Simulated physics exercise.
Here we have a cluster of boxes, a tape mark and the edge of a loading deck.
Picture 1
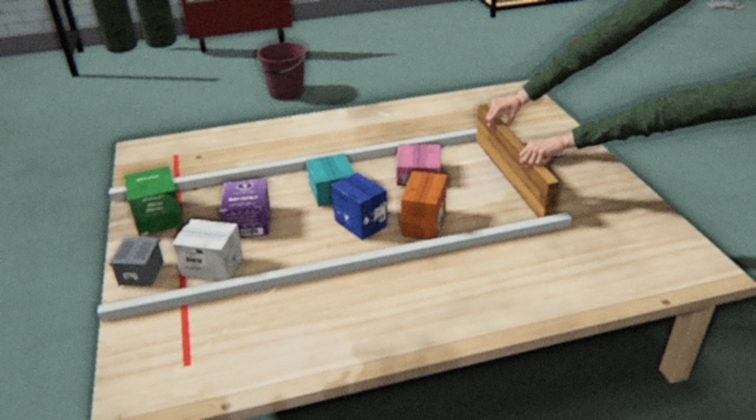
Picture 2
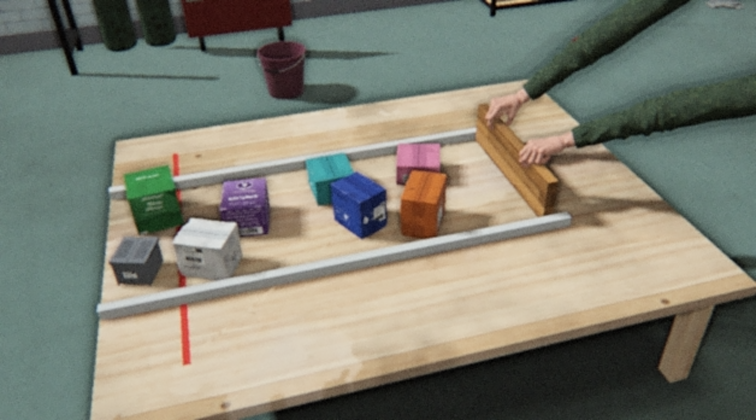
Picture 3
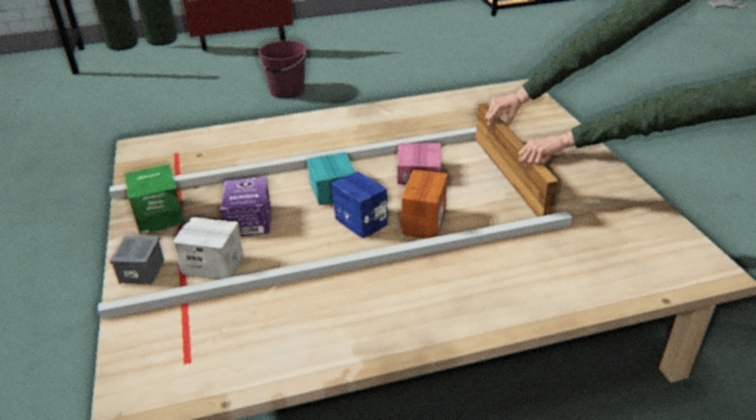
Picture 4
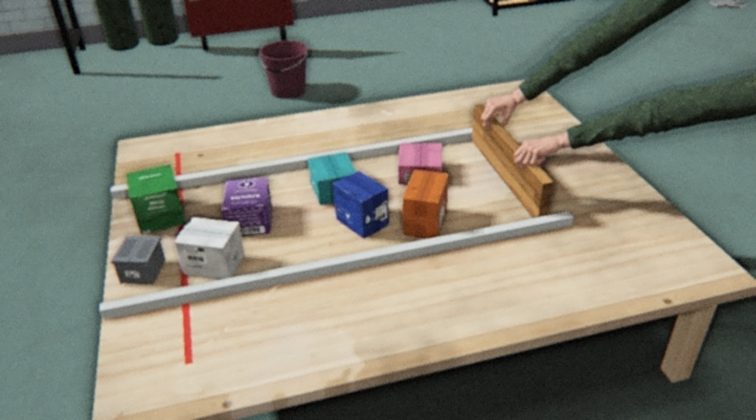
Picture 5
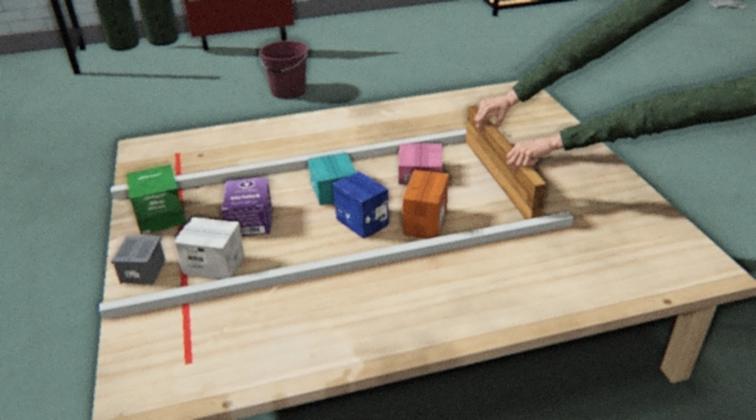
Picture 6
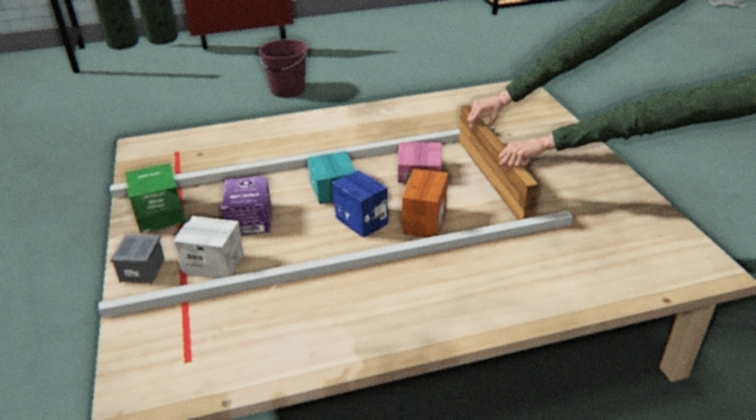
On a wooden table with two pale rails and a red tape line, eight colourful boxes sit spread out toward the left. Two hands in green sleeves hold a wooden plank still at the right, then slide it slightly left toward the boxes, which stay in place.
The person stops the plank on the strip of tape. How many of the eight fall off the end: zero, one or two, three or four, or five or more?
As it turns out, the number that fall off is three or four.
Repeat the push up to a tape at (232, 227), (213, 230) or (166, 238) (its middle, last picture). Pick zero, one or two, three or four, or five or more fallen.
One after another: Not one; either one or two; 5 or more.
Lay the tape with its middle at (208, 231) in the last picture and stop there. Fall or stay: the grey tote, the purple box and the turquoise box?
The grey tote drops off, the purple box is kept, the turquoise box stays on.
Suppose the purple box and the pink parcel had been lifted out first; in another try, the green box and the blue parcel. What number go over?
The counts: 1 and 1.
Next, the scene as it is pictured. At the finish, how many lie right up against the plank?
The number is 3.
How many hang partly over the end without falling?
Overhanging: 2.
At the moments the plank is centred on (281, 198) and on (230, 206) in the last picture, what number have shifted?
The counts are 6 and 8.
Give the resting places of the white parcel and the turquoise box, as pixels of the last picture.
The white parcel at (112, 277), the turquoise box at (108, 211).
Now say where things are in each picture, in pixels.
In the first frame, grey tote (138, 262); green box (154, 201); white parcel (209, 251); plank (513, 159); tape (180, 239).
In the second frame, green box (154, 200); blue parcel (359, 205).
In the third frame, white parcel (210, 249); orange parcel (425, 204).
In the fourth frame, grey tote (140, 260); turquoise box (333, 178).
In the fifth frame, green box (156, 199); plank (501, 161).
In the sixth frame, grey tote (139, 259); green box (155, 198); white parcel (210, 248); plank (494, 161); tape (181, 236).
Soon after, none off yet; grey tote at rest near (139, 259); green box at rest near (155, 198); white parcel at rest near (210, 248).
Then, none off yet; grey tote moved a little near (131, 264); green box moved about its own width near (123, 202); white parcel moved about its own width near (183, 263).
At rest, the number that fall off is three or four; fallen, purple box, green box and grey tote.
